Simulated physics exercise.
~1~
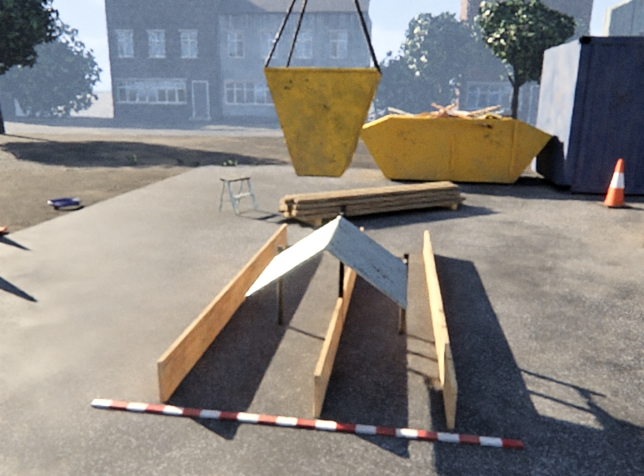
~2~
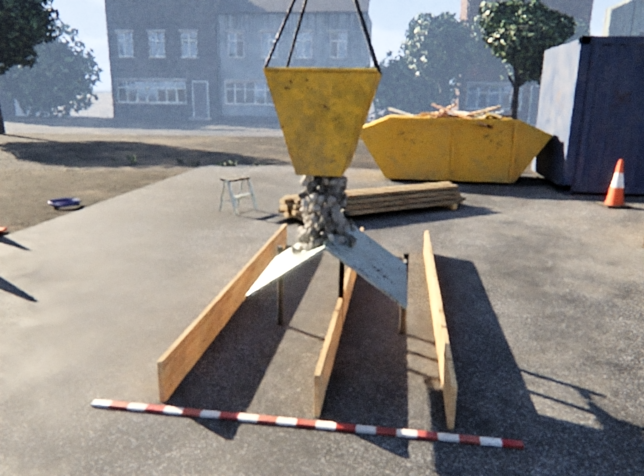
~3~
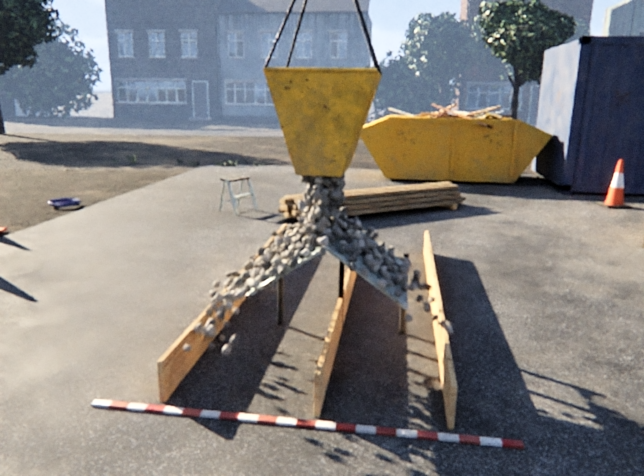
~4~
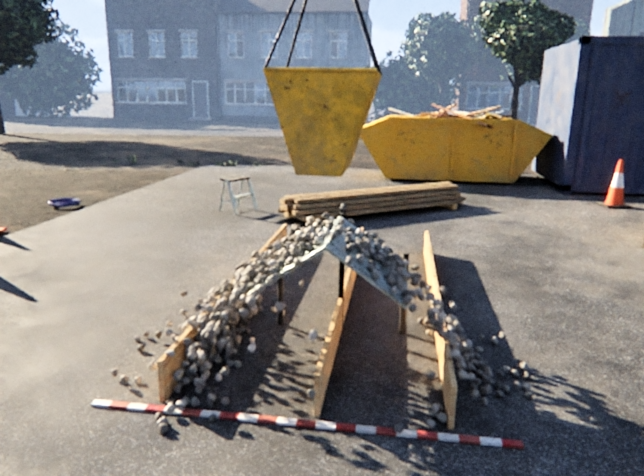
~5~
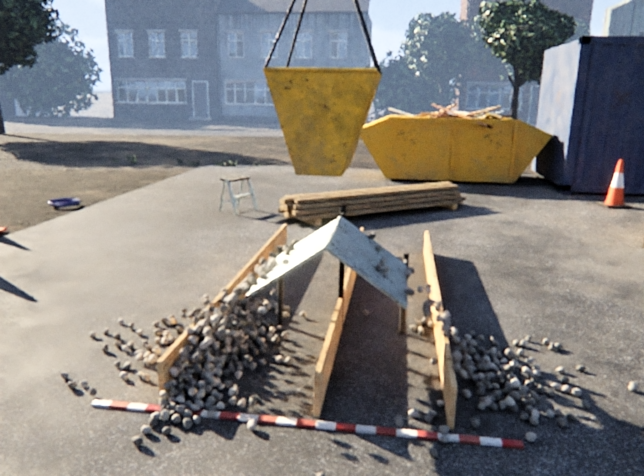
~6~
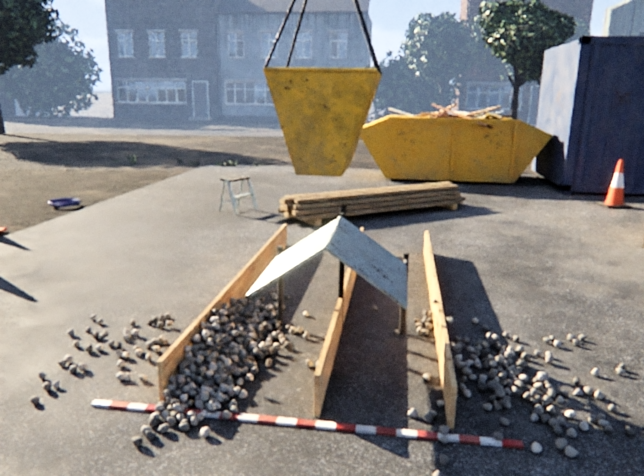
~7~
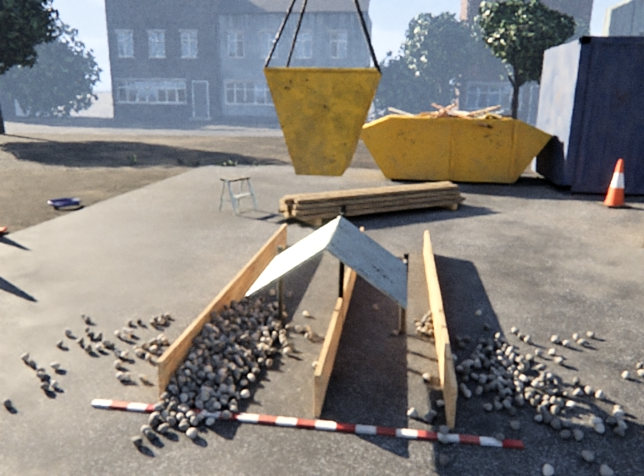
The video shows a yellow skip hanging still as grey stones pour from its bottom onto a peaked steel roof and slide down both sides. Most settle between the left and middle planks, while others scatter beyond the outer planks, leaving the right bay nearly empty.
